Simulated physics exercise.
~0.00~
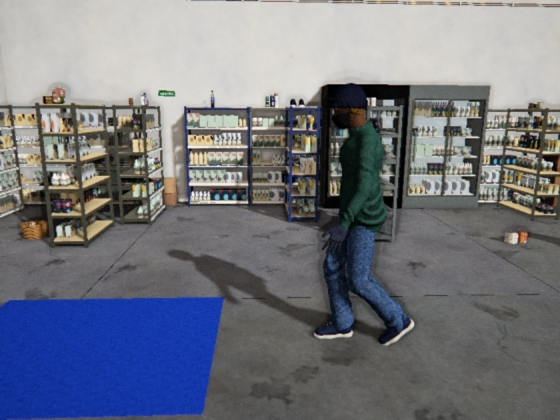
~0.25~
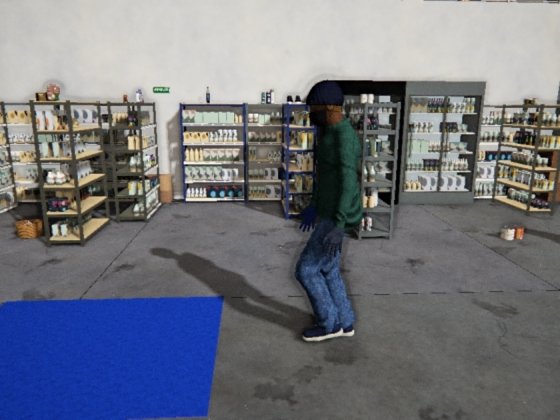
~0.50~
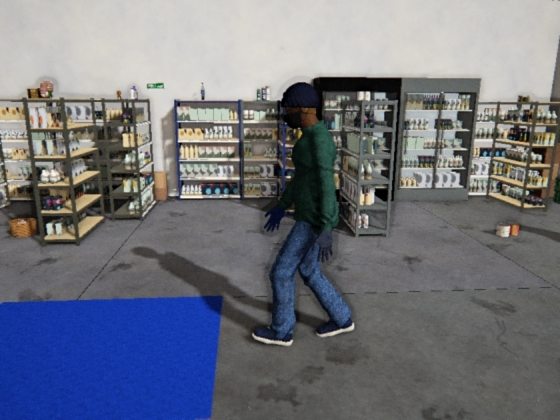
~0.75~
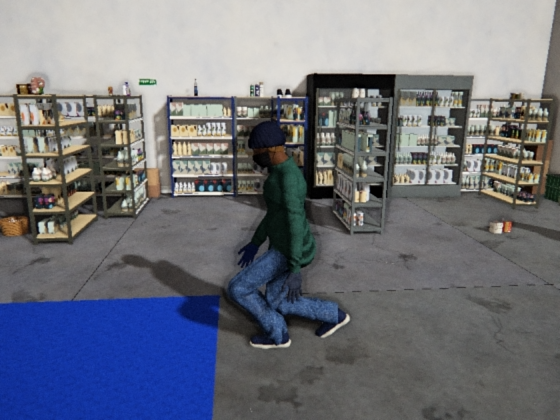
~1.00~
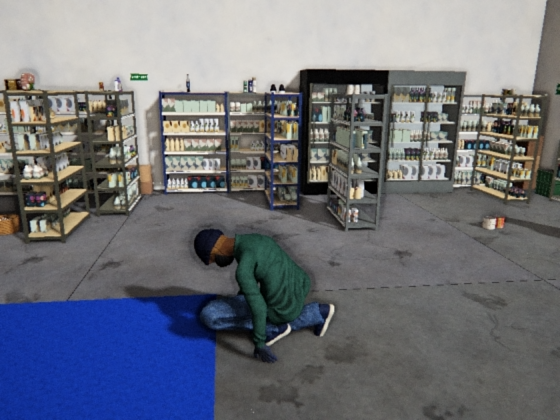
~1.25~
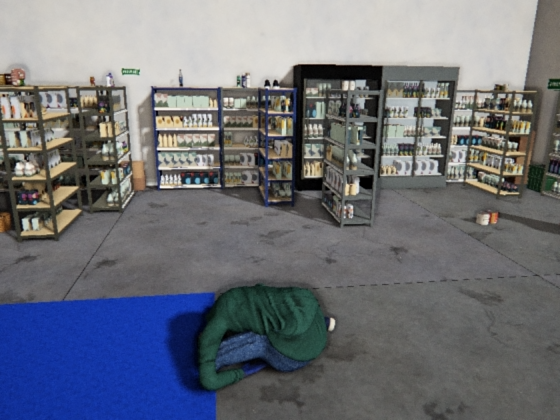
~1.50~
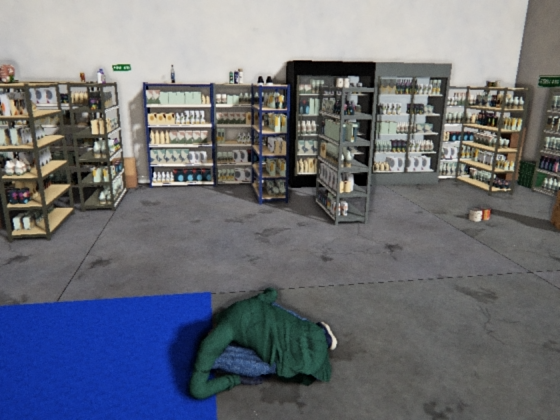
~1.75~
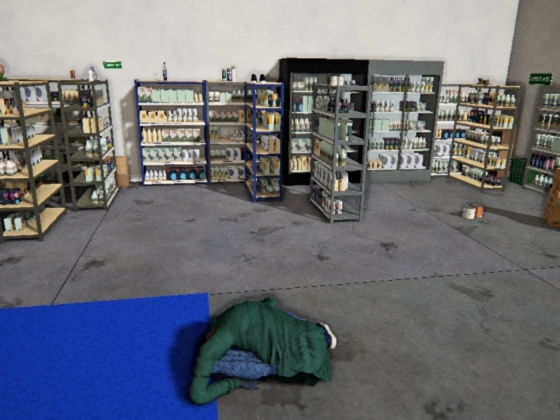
In a storeroom lined with shelves of bottles, a person in a dark cap and green top walked left toward a blue mat, sank to the knees and folded forward, ending curled up and still, with the chest short of the mat's near edge.
